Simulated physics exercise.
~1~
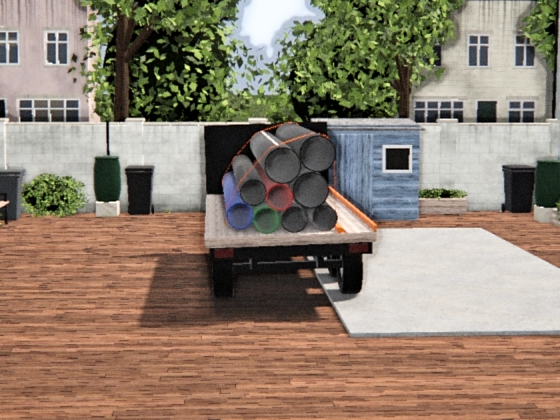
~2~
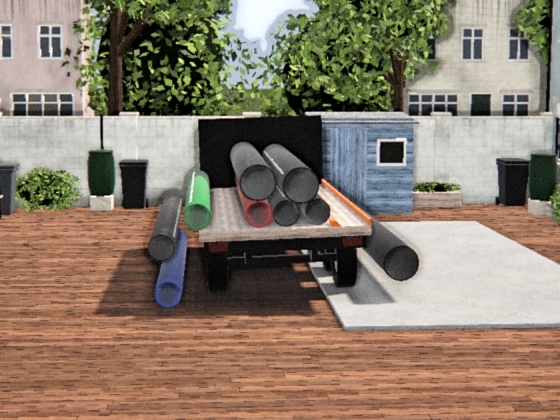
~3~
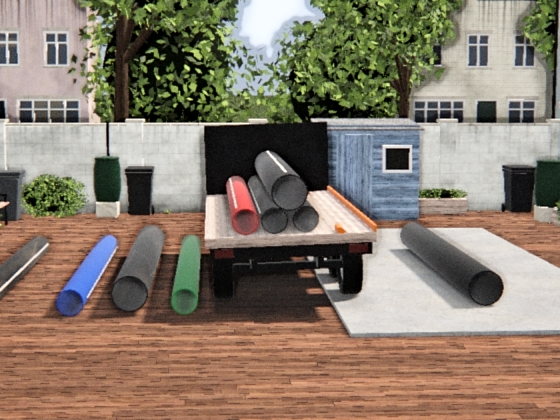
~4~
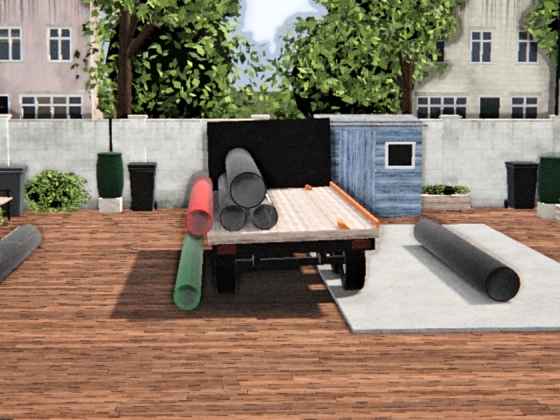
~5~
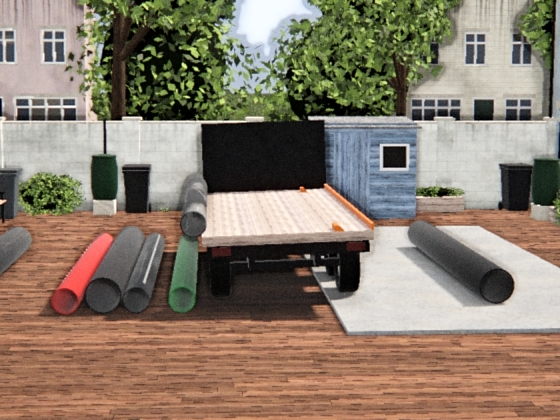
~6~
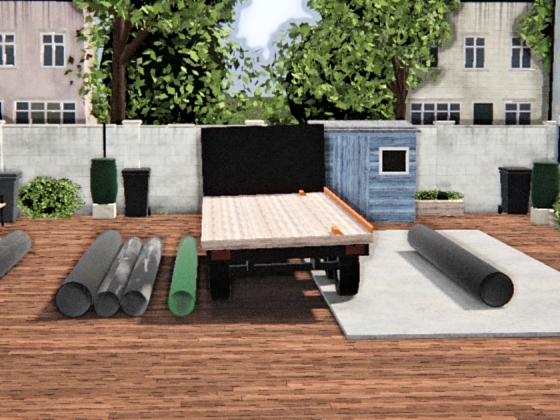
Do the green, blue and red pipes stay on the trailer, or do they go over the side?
All three go over the side. The green, blue and red pipes each come down on the ground to the left of the trailer.
